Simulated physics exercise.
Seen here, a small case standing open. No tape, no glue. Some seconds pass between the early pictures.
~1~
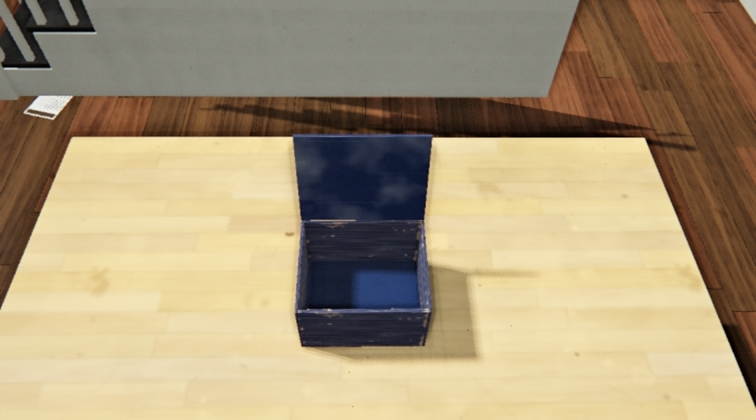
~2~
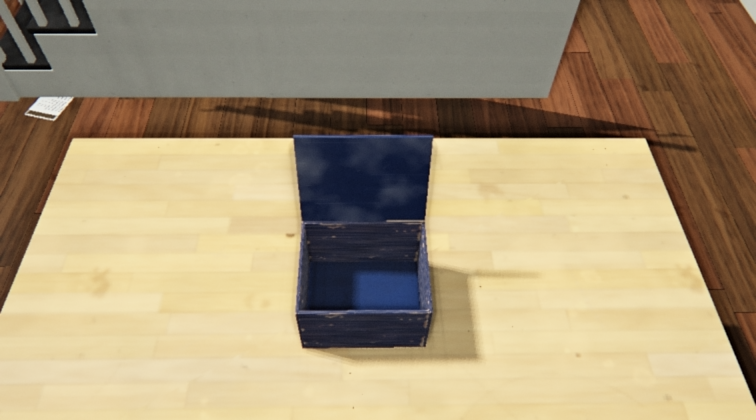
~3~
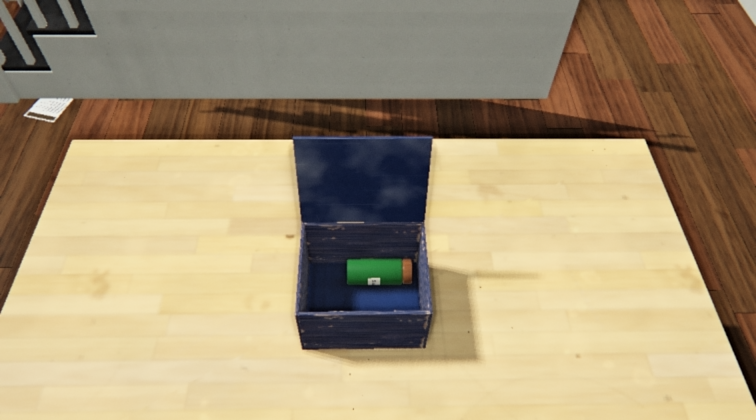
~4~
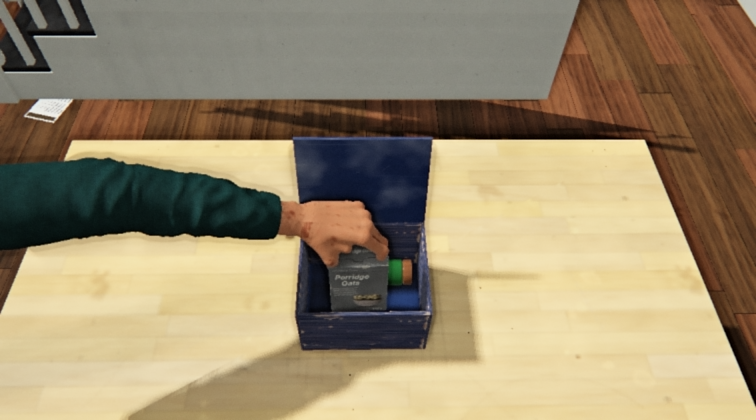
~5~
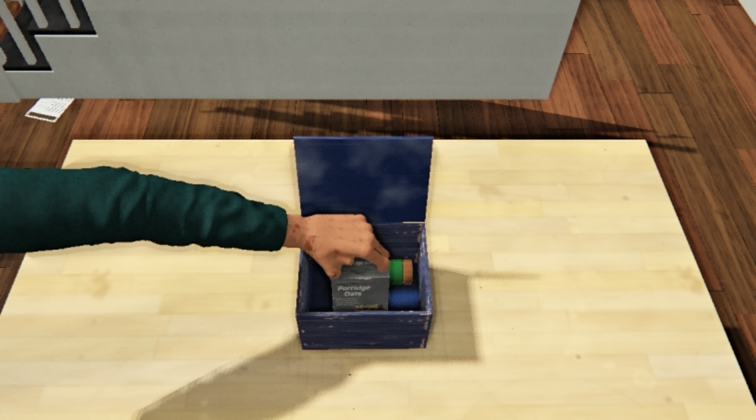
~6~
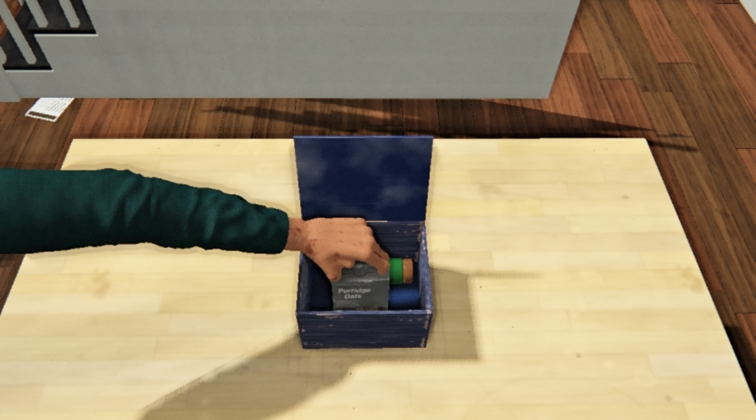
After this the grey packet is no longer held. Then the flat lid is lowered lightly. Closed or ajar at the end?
It is held up.
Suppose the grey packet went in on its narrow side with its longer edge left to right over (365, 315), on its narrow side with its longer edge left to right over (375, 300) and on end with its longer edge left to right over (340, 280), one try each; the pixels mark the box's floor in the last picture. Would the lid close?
First try: It shuts flat; second try: It sits on the rim; third try: It stays ajar.
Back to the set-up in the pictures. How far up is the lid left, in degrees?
Some 14° above the rim.
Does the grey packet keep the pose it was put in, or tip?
It stays as placed.
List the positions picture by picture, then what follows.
In the first picture, the last thing is not in view yet.
In the second picture, the last thing is not in view yet.
In the third picture, the last thing is not in view yet; green shaker (379, 272).
The fourth picture shows still above its spot; grey packet (358, 280).
The fifth picture shows still above its spot; grey packet (360, 290).
The sixth picture shows put in, still held; grey packet (360, 292).
Then, 1.10 s past the last view, lid starting down.
Then, 1.50 s past the last view, lid 64° above the rim.
Then, 1.80 s past the last view, lid 44° above the rim.
Then, 2.10 s past the last view, lid 22° above the rim.
Finally, lid 14° above the rim; both still in place. Final places as the last picture's camera would see them, grey packet near (360, 293).
